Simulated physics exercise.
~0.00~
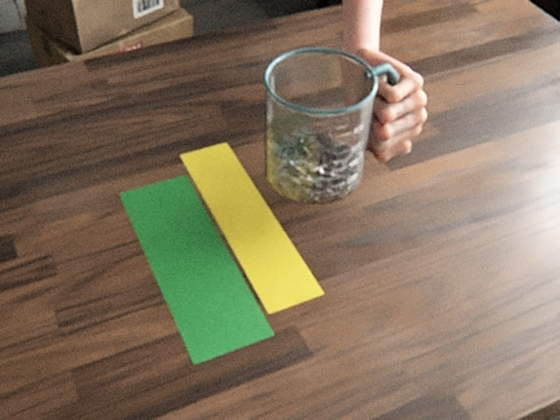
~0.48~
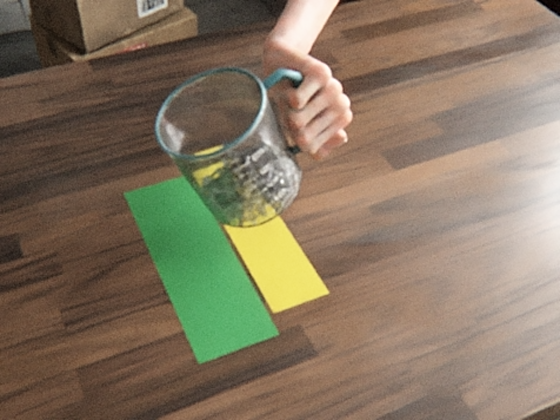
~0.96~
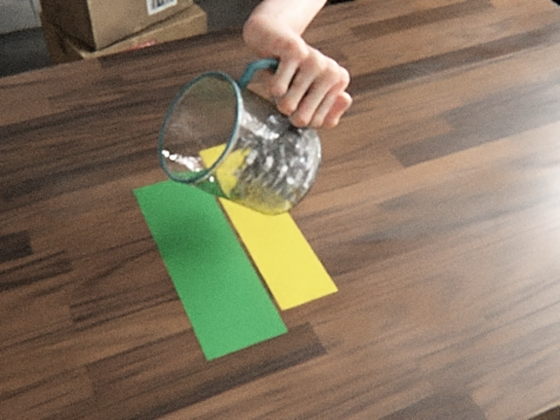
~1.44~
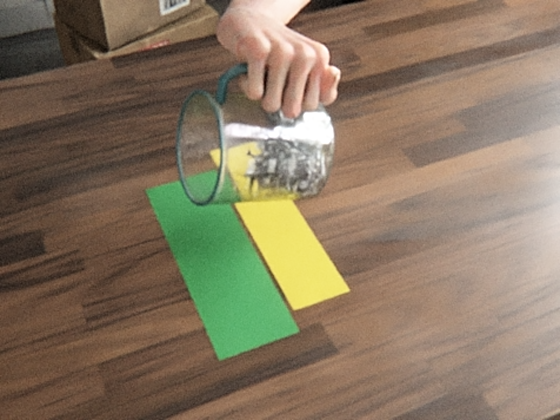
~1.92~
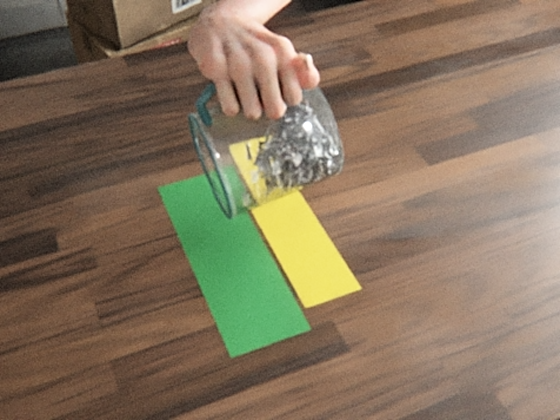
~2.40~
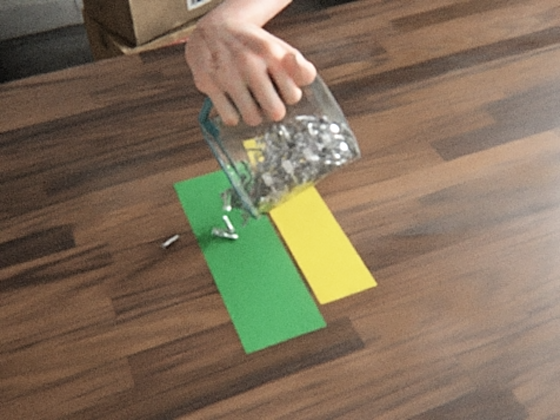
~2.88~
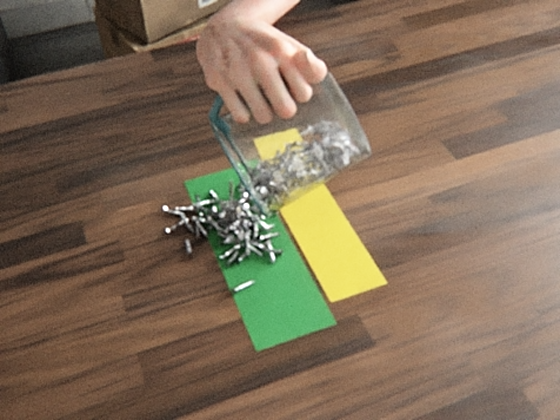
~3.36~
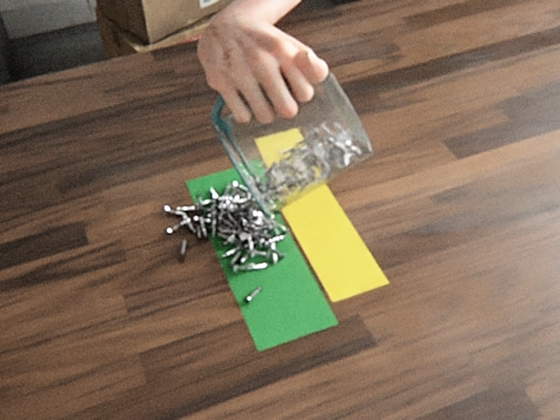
At the start, a hand holds a clear glass jug of small metal screws upright on a wooden table, beside a yellow mat and a green mat lying next to each other. The hand lifts the jug to the left over the mats and tips it leftward until it lies on its side in the air, the screws still inside. As it tilts further, a few screws drop out. Many more then pour into a pile on the green mat, with some landing on the bare wood to its left. Finally the jug hangs tilted and still, holding many screws, while the yellow mat stays clear.
